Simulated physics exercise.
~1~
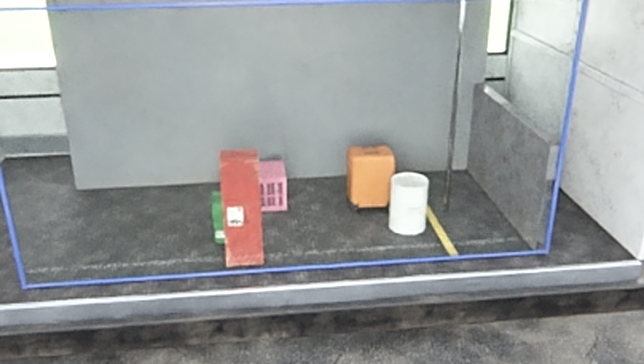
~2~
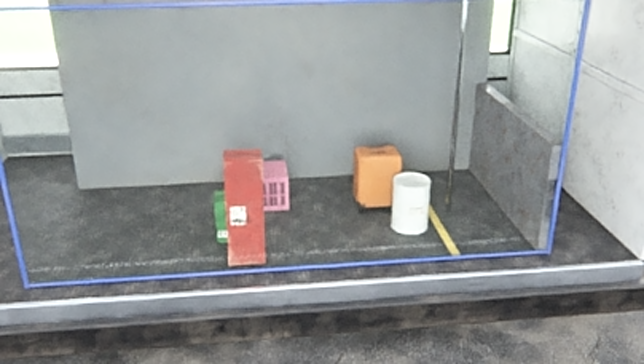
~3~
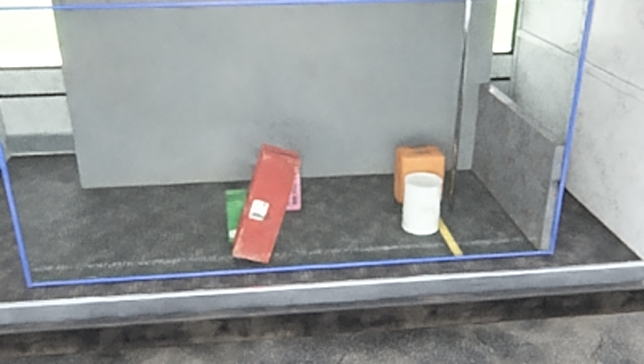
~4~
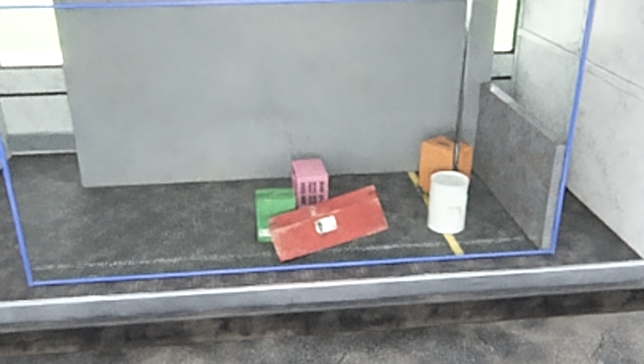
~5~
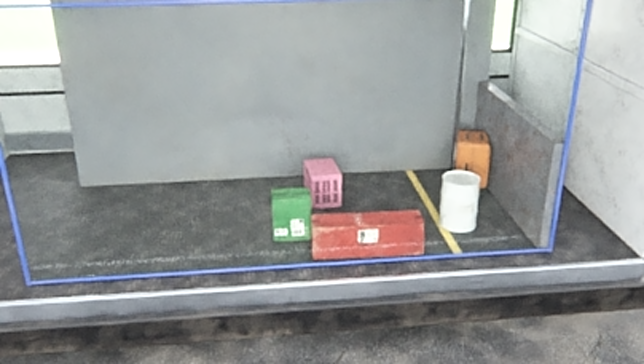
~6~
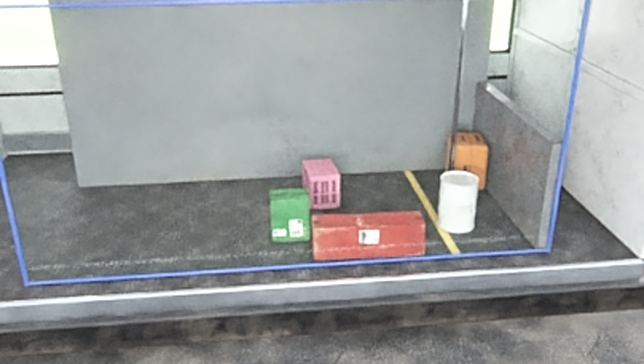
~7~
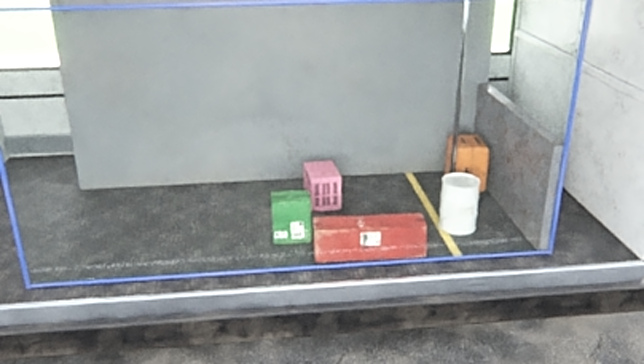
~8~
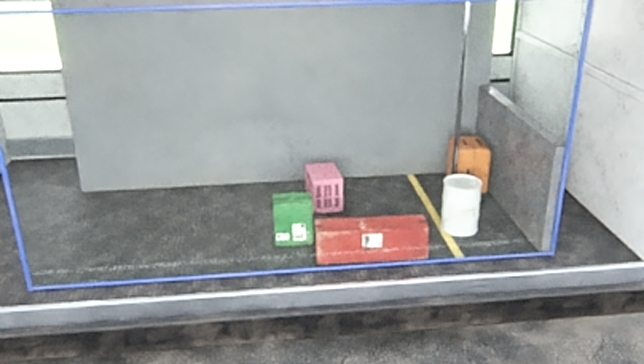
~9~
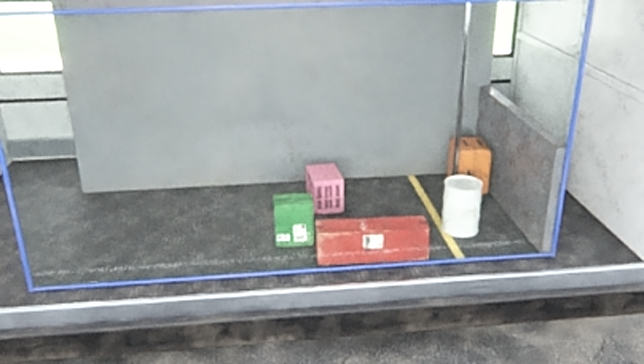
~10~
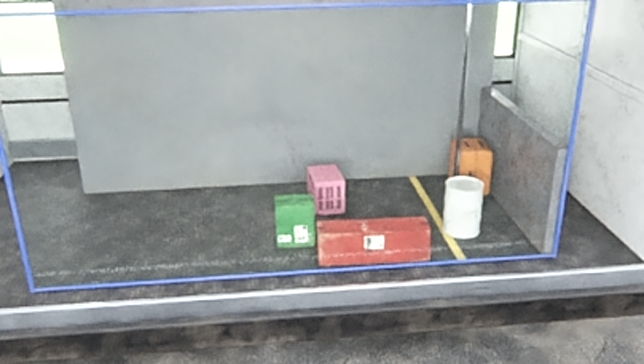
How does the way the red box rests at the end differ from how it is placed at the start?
At the start the red box stands upright, but at the end it lies on its side.
